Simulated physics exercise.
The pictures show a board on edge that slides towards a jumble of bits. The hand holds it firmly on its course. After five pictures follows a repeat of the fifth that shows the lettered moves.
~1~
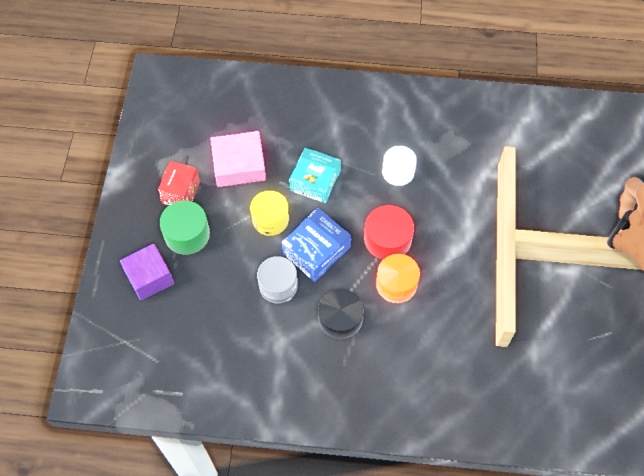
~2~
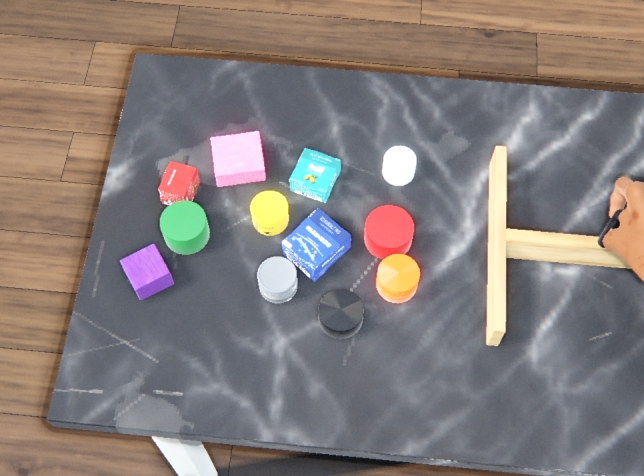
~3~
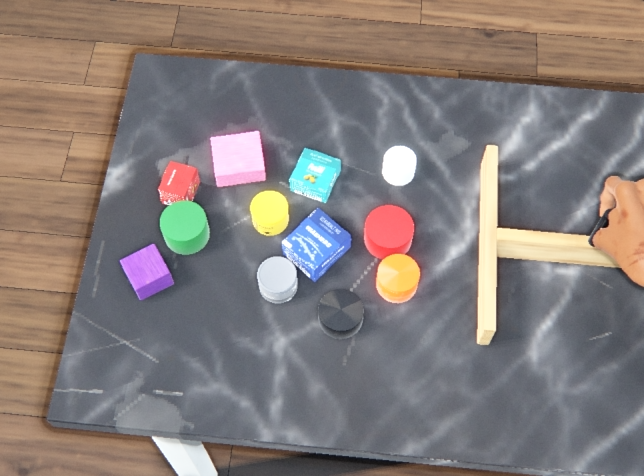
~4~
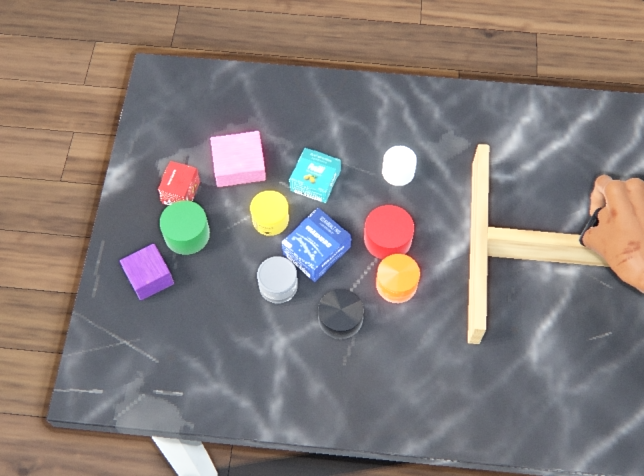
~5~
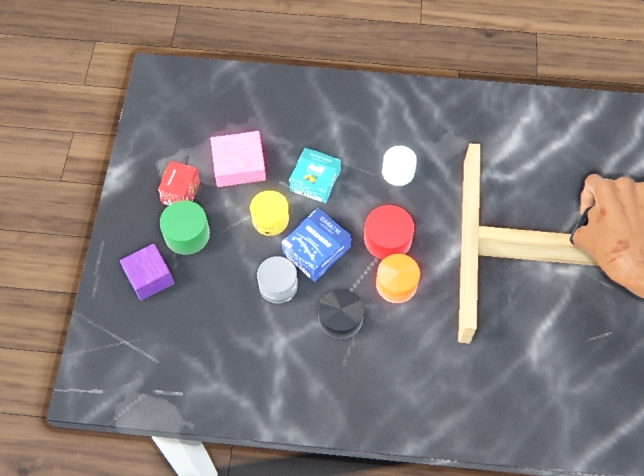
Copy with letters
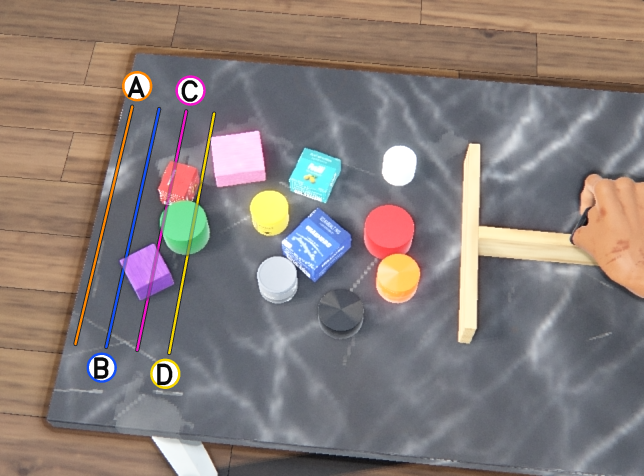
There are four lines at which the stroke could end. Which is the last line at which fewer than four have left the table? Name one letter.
C.
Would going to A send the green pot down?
Yes.
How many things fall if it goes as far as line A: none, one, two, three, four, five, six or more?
Six or more.
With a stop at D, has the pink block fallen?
No.
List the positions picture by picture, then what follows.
White pot (399, 166); turquoise packet (316, 175); black tin (341, 315), in the first picture.
Board (501, 233); green pot (186, 227), in the second picture.
Board (492, 233); blue box (317, 244), in the third picture.
Board (482, 232); purple block (147, 272), in the fourth picture.
Board (473, 231); grey tub (278, 281); orange tin (398, 279); pink block (238, 159), in the fifth picture.
On the marked copy, A at (106, 217); B at (135, 220); C at (163, 222); D at (193, 225).
Following C. Soon after the start, board (360, 221); black tin (323, 313); white pot (345, 160).
Later, board (249, 211); purple block (131, 277); green pot (149, 215).
In the end, board (162, 204); green pot over the edge; purple block over the edge; three fallen.
As for the rest, A drops twelve; B drops seven; D is within the limit but short.
